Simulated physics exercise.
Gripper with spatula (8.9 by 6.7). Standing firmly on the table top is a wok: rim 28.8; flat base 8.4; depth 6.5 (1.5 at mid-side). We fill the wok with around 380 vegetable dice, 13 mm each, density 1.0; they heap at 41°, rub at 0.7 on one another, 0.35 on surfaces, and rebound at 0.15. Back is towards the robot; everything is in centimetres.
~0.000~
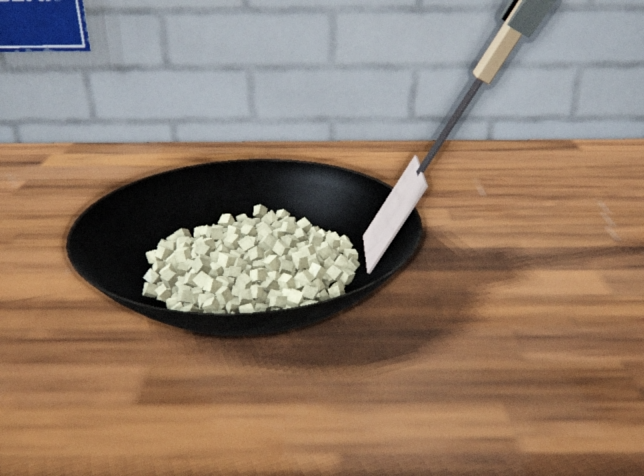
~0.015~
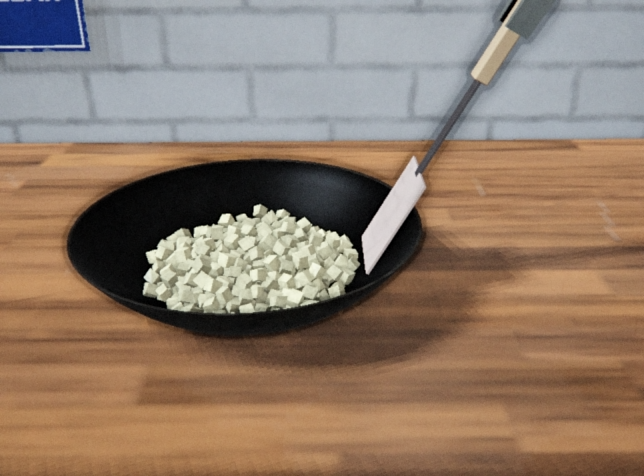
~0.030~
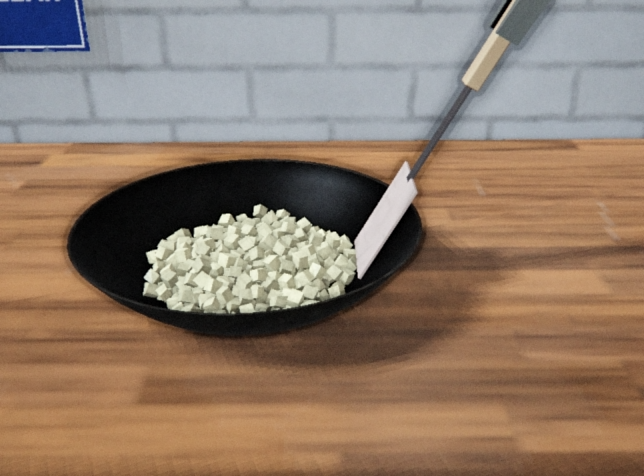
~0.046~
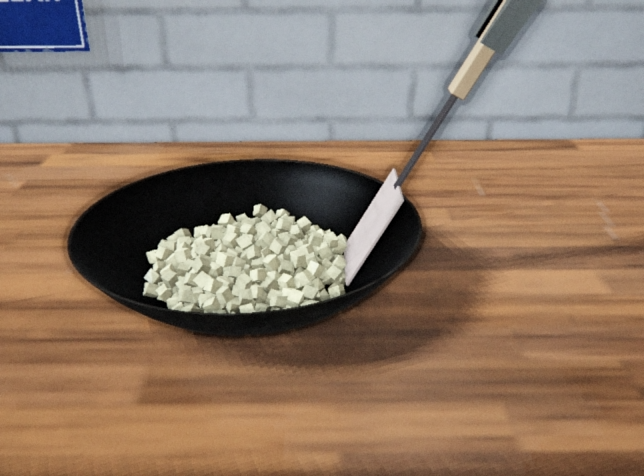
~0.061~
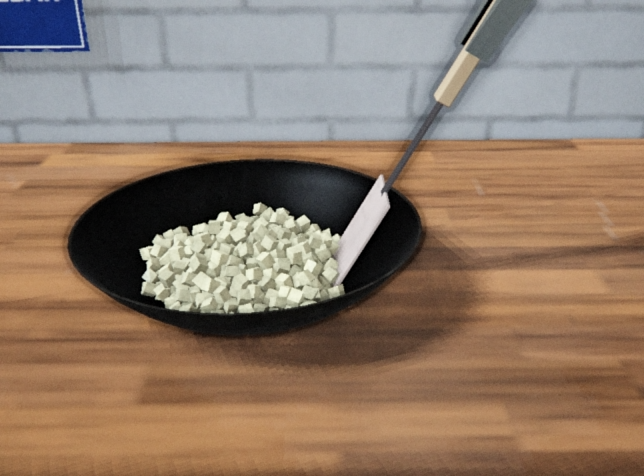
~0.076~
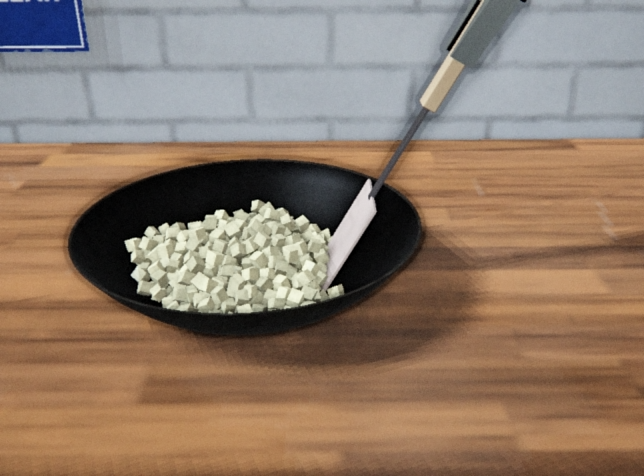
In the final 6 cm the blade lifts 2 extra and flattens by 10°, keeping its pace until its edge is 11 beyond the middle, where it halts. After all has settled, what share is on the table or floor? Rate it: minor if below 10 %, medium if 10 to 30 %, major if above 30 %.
Rating: Major.
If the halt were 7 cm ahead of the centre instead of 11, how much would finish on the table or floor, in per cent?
About 10 %.
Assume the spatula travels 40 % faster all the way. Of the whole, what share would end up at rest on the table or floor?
About 45 in a hundred.
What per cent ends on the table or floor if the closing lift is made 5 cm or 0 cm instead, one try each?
Roughly 35 % and then 30 %.
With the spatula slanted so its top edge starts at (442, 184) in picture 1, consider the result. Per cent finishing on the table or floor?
Some 40 per cent.
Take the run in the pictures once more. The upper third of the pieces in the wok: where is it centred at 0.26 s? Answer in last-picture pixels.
Around (125, 224).
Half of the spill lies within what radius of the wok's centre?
Close to 26 cm from the centre.
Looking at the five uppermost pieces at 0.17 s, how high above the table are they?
They are some 7 cm up.
After 0.17 s, sloping 61°, highest piece 7 above the table; 381 in the wok.
After 0.26 s, sloping 59°, highest piece 10 above the table; 370 in the wok, 11 on the blade or in flight.
After 0.50 s, sloping 51°, highest piece 7 above the table; 223 in the wok, 123 on the table or floor, 35 on the blade or in flight.
After 1.55 s, sloping 51°, highest piece 7 above the table; 223 in the wok, 158 on the table or floor.
In the end, 223 in the wok, 158 on the table or floor. That is 41 % on the table or floor.
